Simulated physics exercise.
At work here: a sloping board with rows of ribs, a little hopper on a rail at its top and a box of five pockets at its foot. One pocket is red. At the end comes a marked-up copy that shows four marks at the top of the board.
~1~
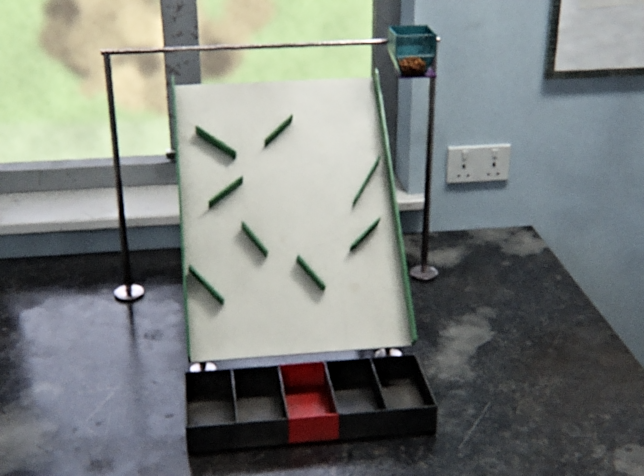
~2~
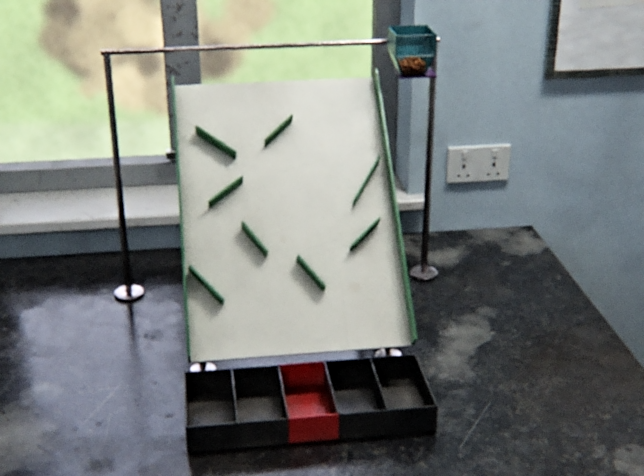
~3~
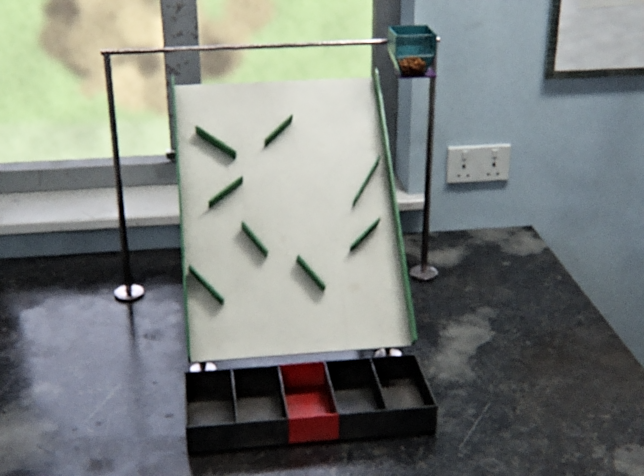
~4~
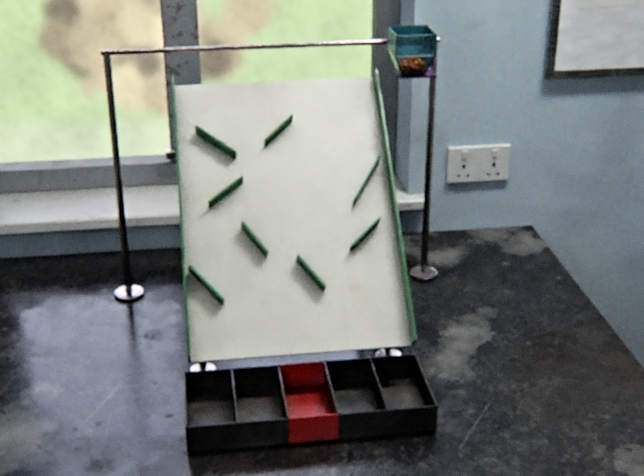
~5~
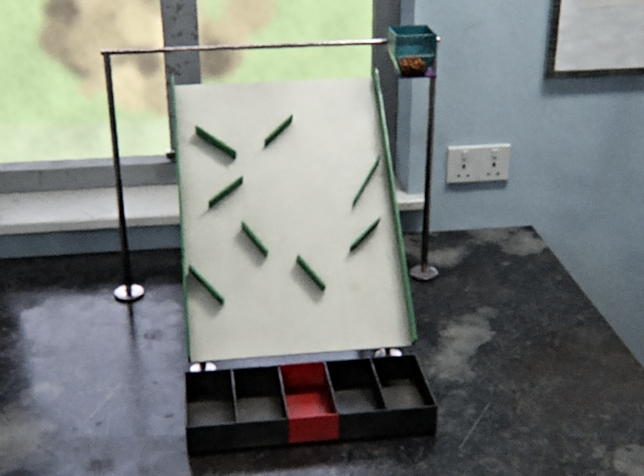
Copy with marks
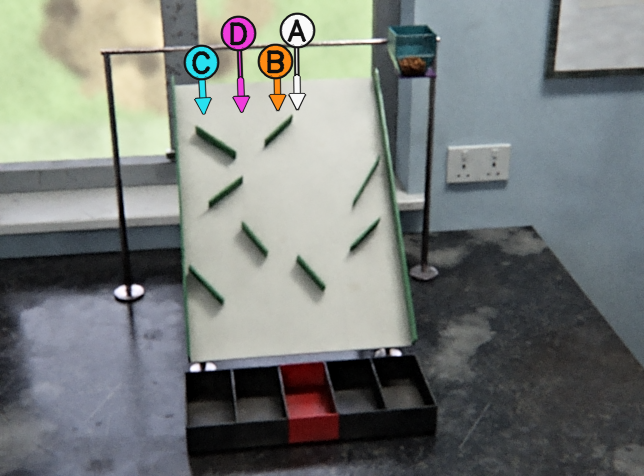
Nothing visibly moves from start to finish: a small teal hopper holding orange-brown pieces stays at the right end of a metal rail above a pale sloping board with green ribs. Below it, the five-pocket black box with a red middle pocket remains empty and still, and no hands appear.
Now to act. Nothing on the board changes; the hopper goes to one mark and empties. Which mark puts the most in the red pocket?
Best: D.
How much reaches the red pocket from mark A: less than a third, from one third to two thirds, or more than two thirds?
Less than a third.
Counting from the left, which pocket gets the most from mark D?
It is the third one.
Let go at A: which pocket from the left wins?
It is the fourth one.
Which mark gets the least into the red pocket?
A it is.
On the marked copy, mark A meets the board at (297, 103); mark B meets the board at (277, 104); mark C meets the board at (203, 108); mark D meets the board at (241, 106).
For mark A, about a tenth in the red pocket, the larger part in other pockets, just a few held on the board, just a few outside the box.
For mark B, roughly a quarter in the red pocket, roughly two thirds in other pockets, just a few held on the board, just a few outside the box.
For mark C, roughly a third in the red pocket, roughly two thirds in other pockets, just a few outside the box.
For mark D, roughly half in the red pocket, roughly a third in other pockets, about a tenth outside the box.
